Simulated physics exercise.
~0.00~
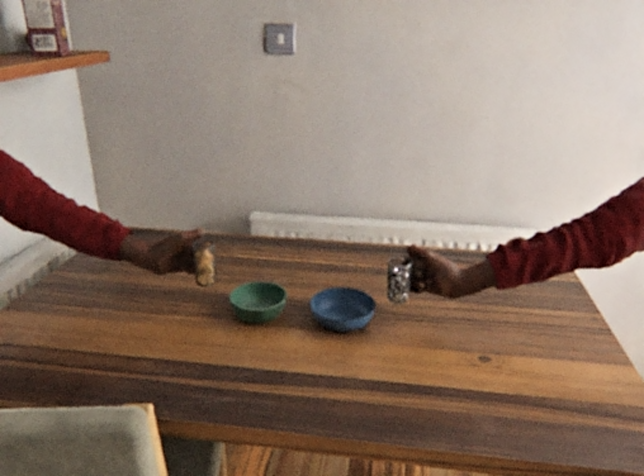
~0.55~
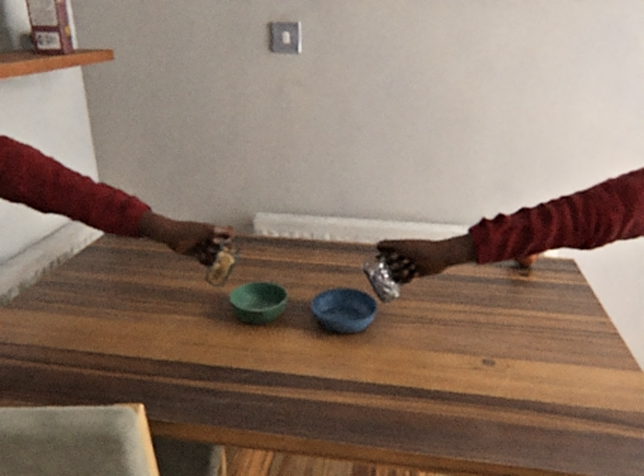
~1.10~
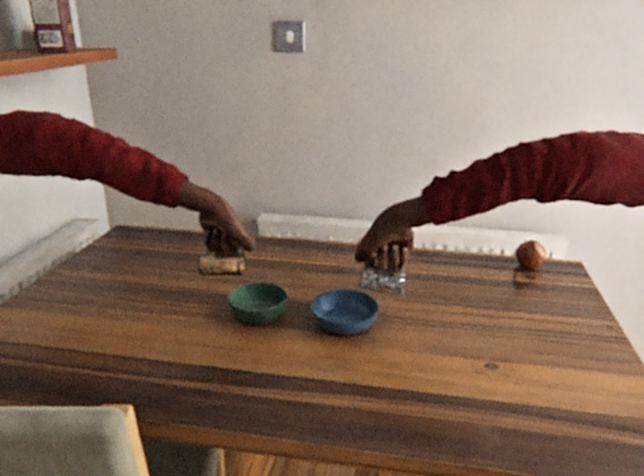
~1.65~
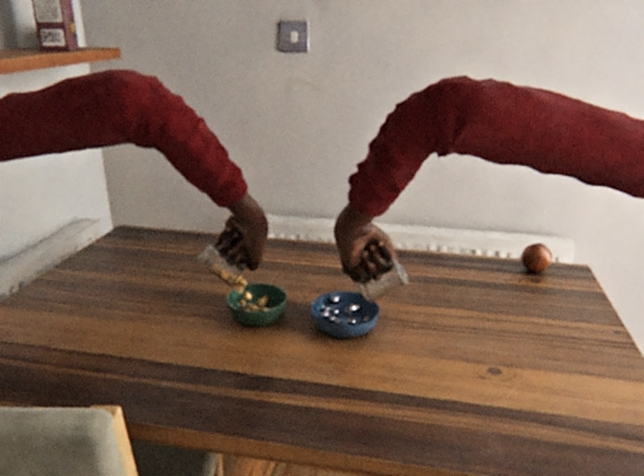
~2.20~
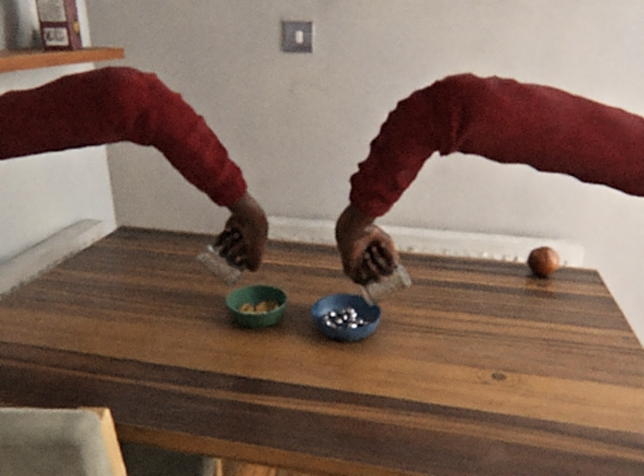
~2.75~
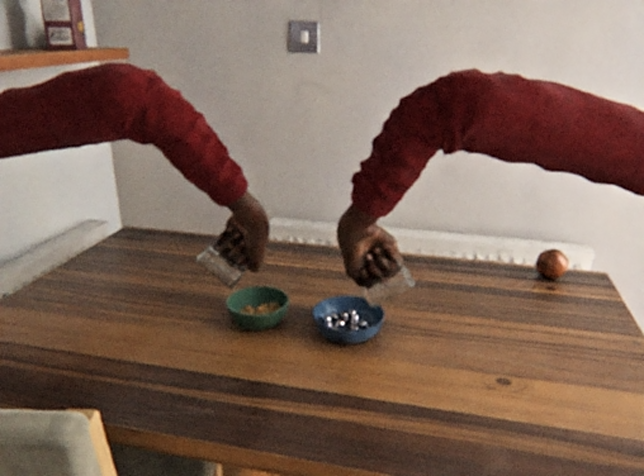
At the start, two red-sleeved arms reach in from either side of a striped wooden table, each hand holding a small clear cup upright near a green dish on the left and a blue dish on the right. The hands move inward and lean the cups, then turn them onto their sides with the contents still inside. Both cups are then turned upside down, and yellowish pieces tumble into the green dish while shiny silvery pieces already lie in the blue one. The last yellowish pieces drop in. Finally, both emptied cups stay inverted above the dishes, with nothing spilled outside.
